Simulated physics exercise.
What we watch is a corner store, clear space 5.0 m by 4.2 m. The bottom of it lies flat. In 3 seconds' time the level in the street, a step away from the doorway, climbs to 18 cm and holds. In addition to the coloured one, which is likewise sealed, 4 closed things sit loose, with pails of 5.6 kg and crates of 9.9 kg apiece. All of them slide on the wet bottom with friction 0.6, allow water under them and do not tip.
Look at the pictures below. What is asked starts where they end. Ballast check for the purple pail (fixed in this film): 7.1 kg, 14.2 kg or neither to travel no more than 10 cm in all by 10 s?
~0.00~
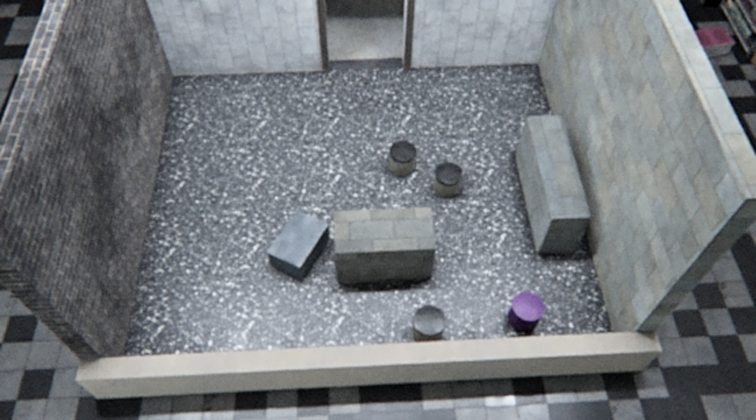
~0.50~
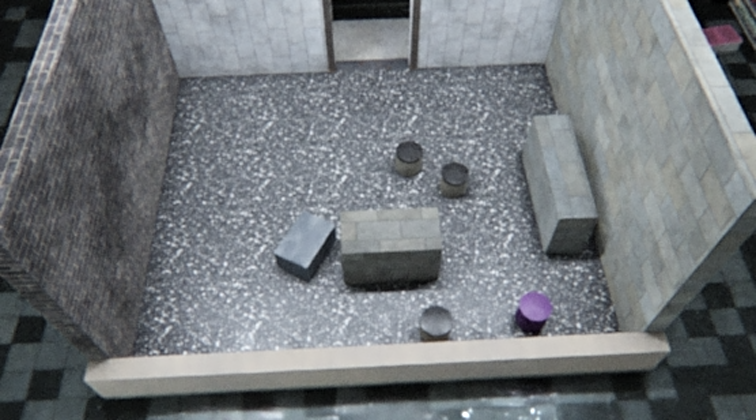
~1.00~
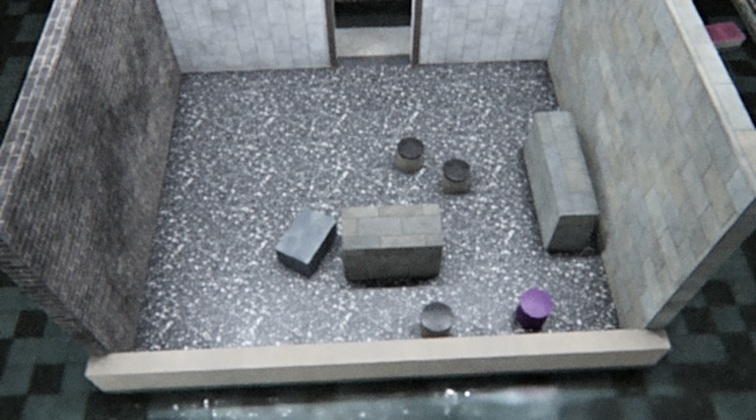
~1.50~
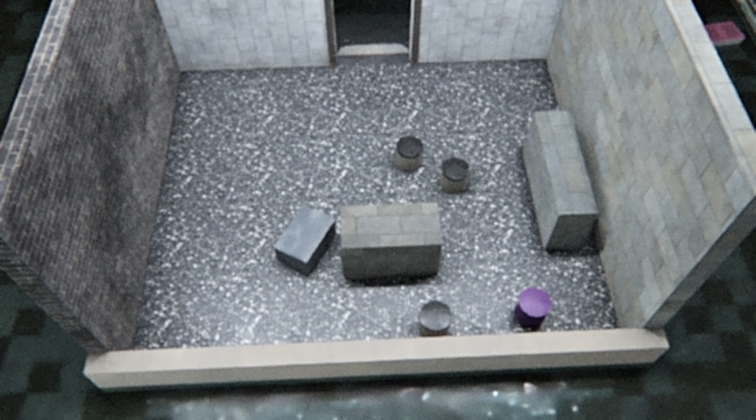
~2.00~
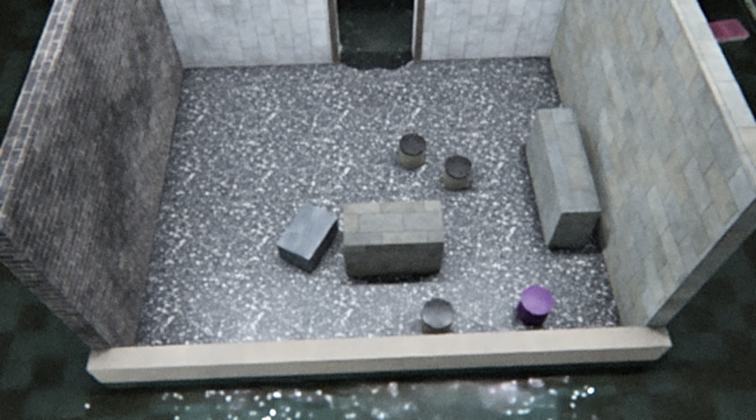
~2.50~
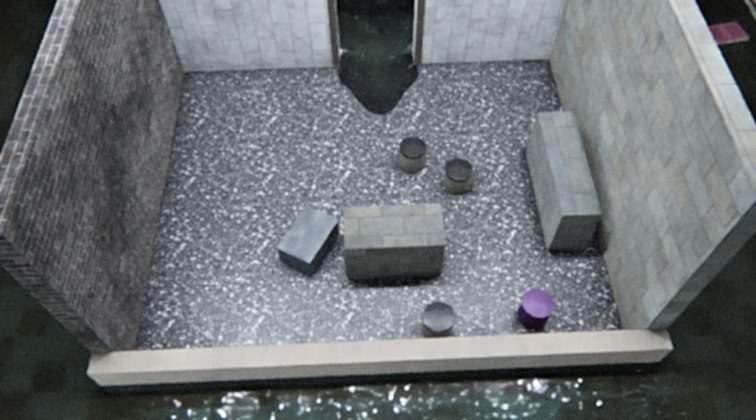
I reckon the answer is the lighter of the two.
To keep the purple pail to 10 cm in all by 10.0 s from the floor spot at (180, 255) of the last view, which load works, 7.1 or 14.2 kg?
Note: Both OK.
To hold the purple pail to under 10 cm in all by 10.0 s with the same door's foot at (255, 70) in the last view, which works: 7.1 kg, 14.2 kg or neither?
Moved there, the light choice works.
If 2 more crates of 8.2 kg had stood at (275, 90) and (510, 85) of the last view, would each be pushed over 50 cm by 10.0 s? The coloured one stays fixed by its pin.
First one: Inside the limit; second one: Inside the limit.
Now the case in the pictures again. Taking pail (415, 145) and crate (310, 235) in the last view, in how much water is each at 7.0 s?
Around 7 cm and 3 cm.
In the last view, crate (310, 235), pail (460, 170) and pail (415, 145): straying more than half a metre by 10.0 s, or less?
The three come out not as far, not as far, further, in that order.
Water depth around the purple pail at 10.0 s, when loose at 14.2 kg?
About 6 cm.
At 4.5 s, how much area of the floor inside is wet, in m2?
About 8.0 m2 is covered.
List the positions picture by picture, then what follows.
The purple pail at (528, 306) rests on the ground; water covers 0.0 m2; 0 of 5 have shifted, in the first frame.
The purple pail at (536, 306) rests on the ground; 0.0 m2 under water; 0 of 5 have shifted, in the second frame.
The purple pail at (536, 303) rests on the ground; water covers 0.0 m2; 0 of 5 have shifted, in the third frame.
The purple pail at (535, 302), on the bottom; water covers 0.0 m2; 0 of 5 have shifted, in the fourth frame.
The purple pail at (537, 300) rests on the ground; 0.1 m2 under water; 0 of 5 have shifted, in the fifth frame.
The purple pail at (538, 303) rests on the ground; water covers 0.6 m2; 0 of 5 have shifted, in the sixth frame.
After 3.5 s the purple pail would be 0 cm from its start with 7.1 kg and 0 cm from its start with 14.2 kg; 0 cm of water round it then.
After 4.5 s the purple pail would be 0 cm from its start with 7.1 kg and 0 cm from its start with 14.2 kg; 0 cm of water round it then.
After 7.0 s the purple pail would be 0 cm from its start with 7.1 kg and 0 cm from its start with 14.2 kg; 2 cm of water round it then.
After 10.0 s the purple pail would be 0 cm from its start with 7.1 kg and 0 cm from its start with 14.2 kg; 6 cm of water round it then.
